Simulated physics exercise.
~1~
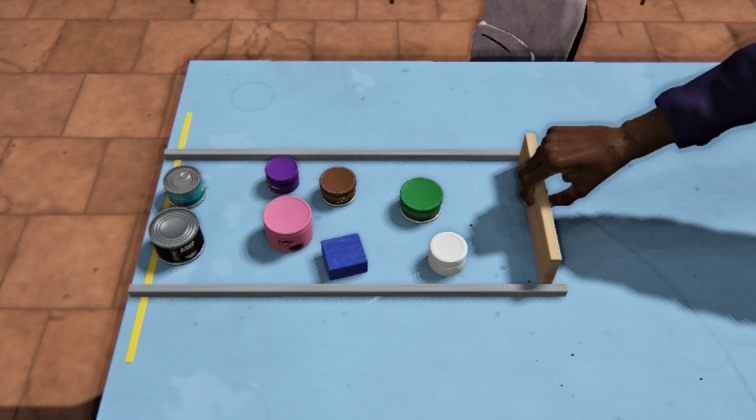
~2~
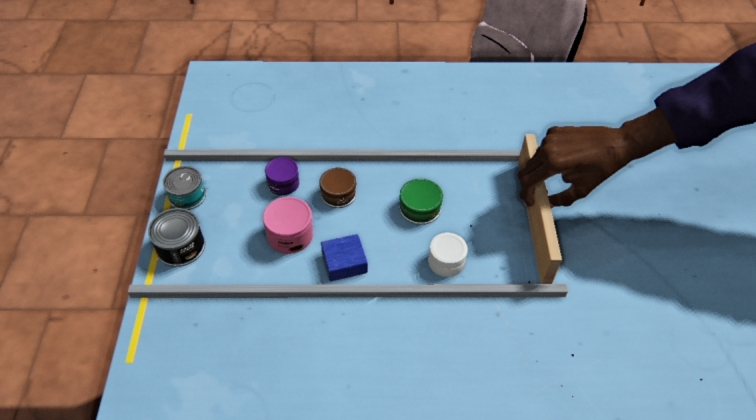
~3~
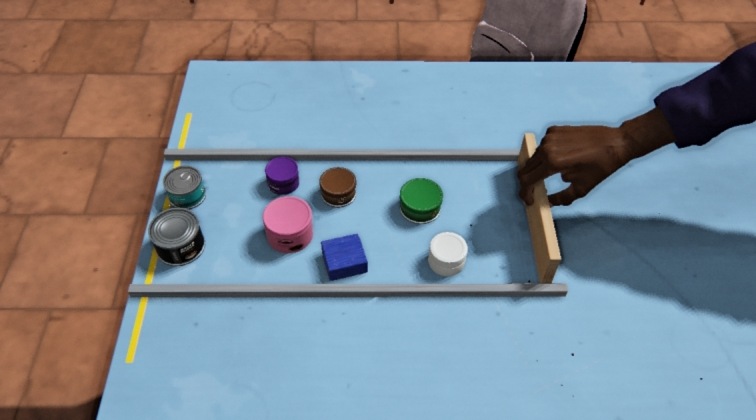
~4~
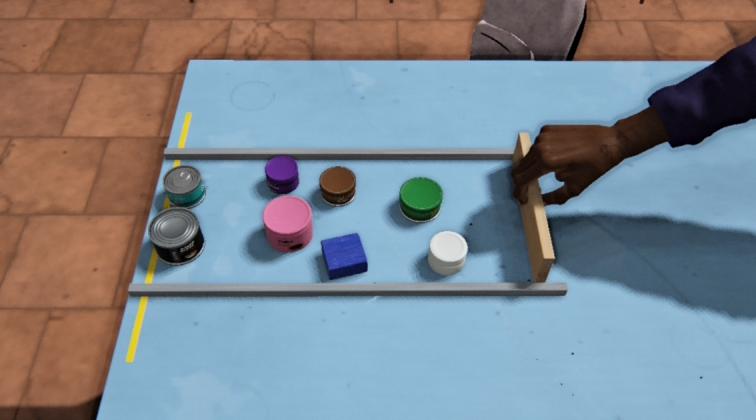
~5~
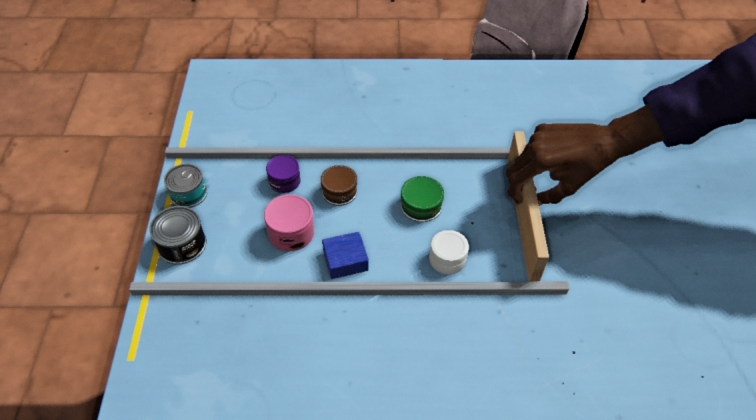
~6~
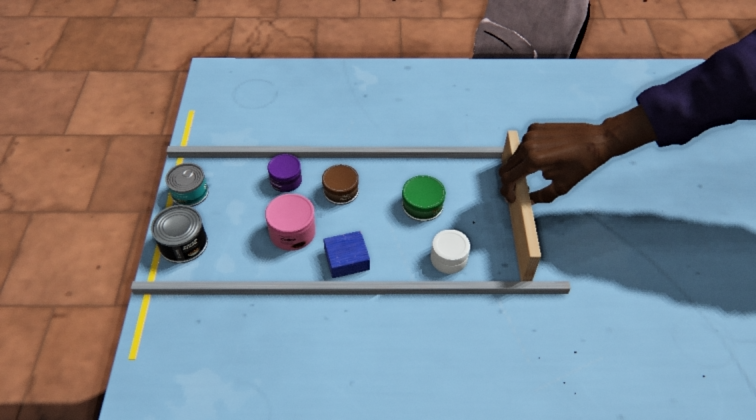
A hand held a wooden board upright between two rails on a blue table, then slid it slightly left toward the scattered little tins, tubs and blue block, which stayed where they were.
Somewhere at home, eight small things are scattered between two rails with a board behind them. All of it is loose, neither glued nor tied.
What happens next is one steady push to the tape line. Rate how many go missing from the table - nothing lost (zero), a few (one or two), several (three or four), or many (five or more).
Many, five or more.
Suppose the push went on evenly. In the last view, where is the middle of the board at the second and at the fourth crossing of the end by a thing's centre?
About (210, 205), then about (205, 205).
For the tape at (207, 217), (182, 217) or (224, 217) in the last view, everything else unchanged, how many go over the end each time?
The three tries give 2, 5 and 1.
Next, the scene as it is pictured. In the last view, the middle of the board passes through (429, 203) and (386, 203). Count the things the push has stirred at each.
At the one place 2, at the other 4.
Early on, none off yet; turquoise tin at rest near (188, 185); black pot at rest near (180, 234); purple tub at rest near (285, 173).
A while later, none off yet; turquoise tin at rest near (188, 185); black pot moving near (176, 235); purple tub travelled well along near (234, 163).
Finally, the number that fall off is five or more; lost, white lid, green pot, blue block, brown tin, pink tub, purple tub, black pot and turquoise tin.
